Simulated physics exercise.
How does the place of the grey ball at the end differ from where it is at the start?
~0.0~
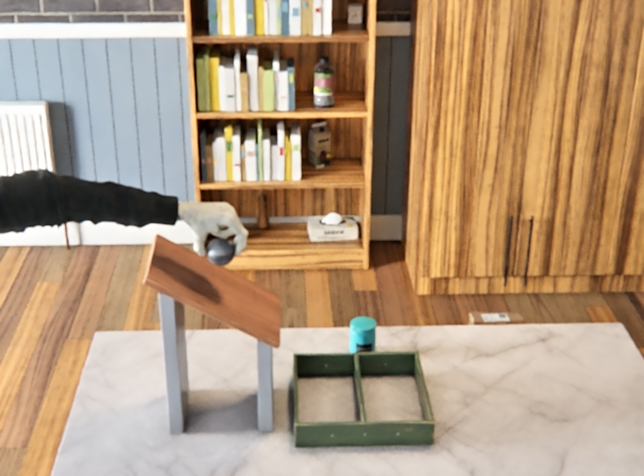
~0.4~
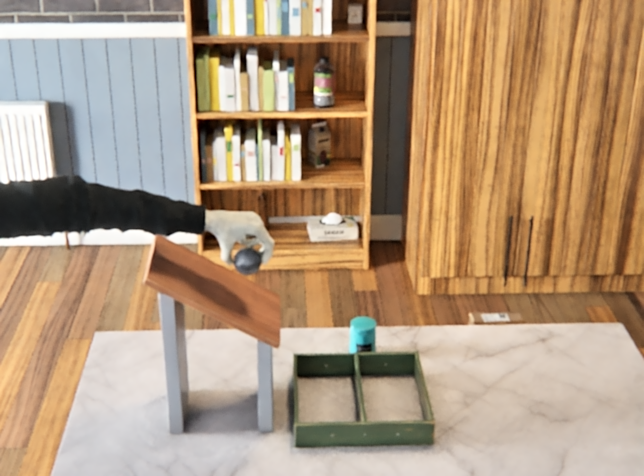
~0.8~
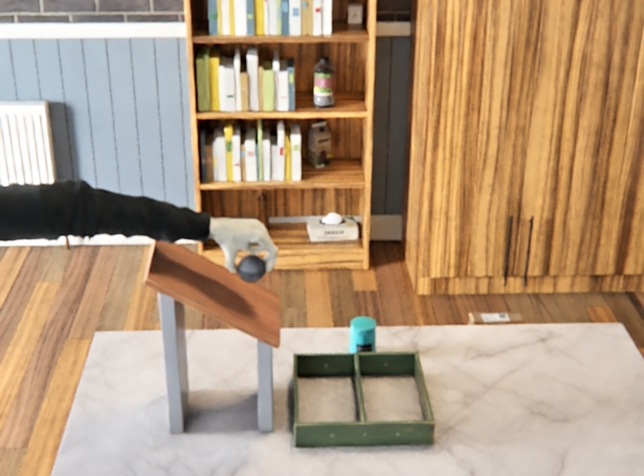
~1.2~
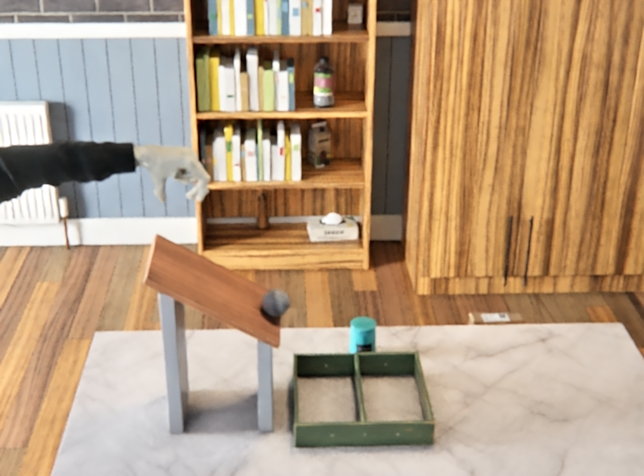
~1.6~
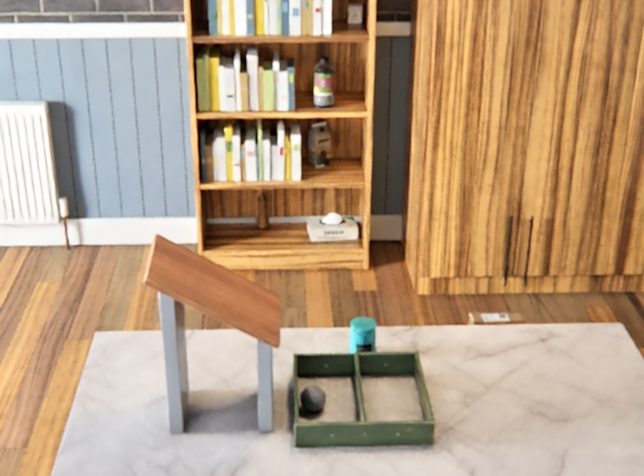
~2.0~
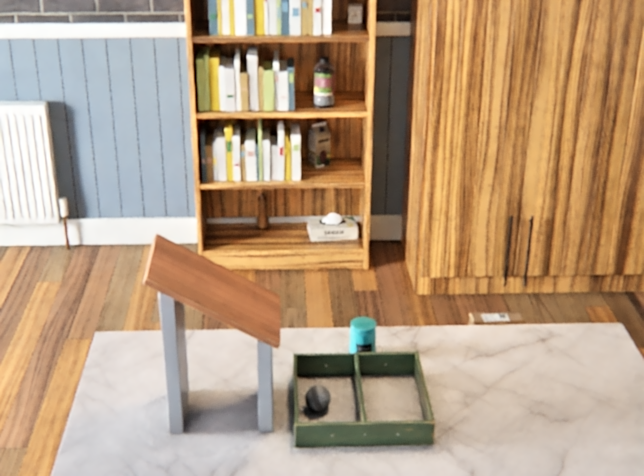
At the start the grey ball is held by the hand above the sloping board, and at the end it is lower and farther right, inside the bay of the green tray nearer to the board.
In a room with a bookcase and a tall wooden cupboard, a marble-topped table holds a sloping wooden board on grey legs, a green tray split into two bays, and a turquoise jar. A gloved hand reaches in from the left, holding a grey ball just above the board. It moves the ball right and slightly down the slope, then lets go and draws back to the left. The ball travels off the lower end of the board and drops into the nearer bay of the tray. It shifts slightly right and ends up there, while the jar stays in place.
